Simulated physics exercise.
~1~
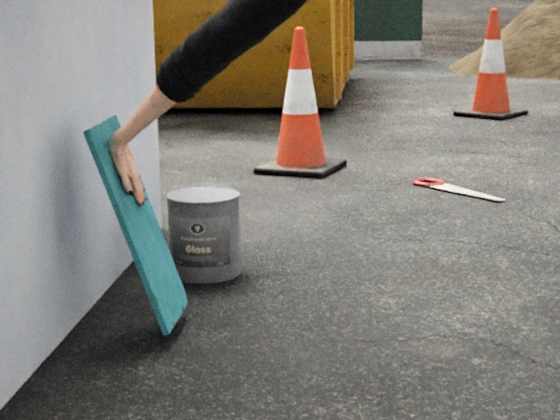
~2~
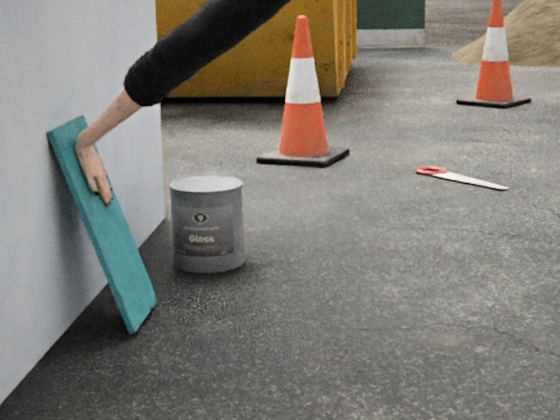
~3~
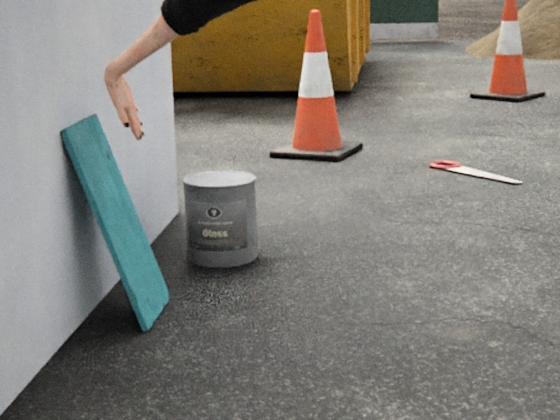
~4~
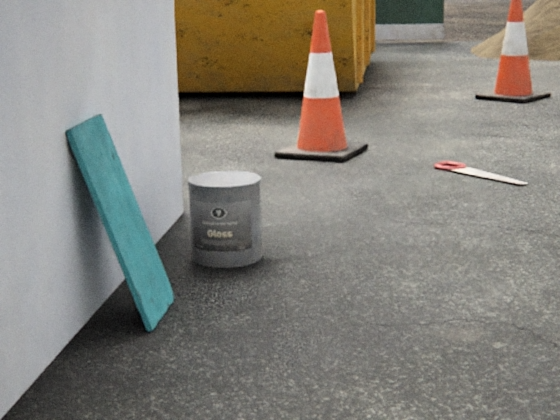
On a patch of rough tarmac beside a bare wall, a hand set a turquoise board leaning against the wall near a grey pail, then let go and drew back out of view, and the board stayed propped there.
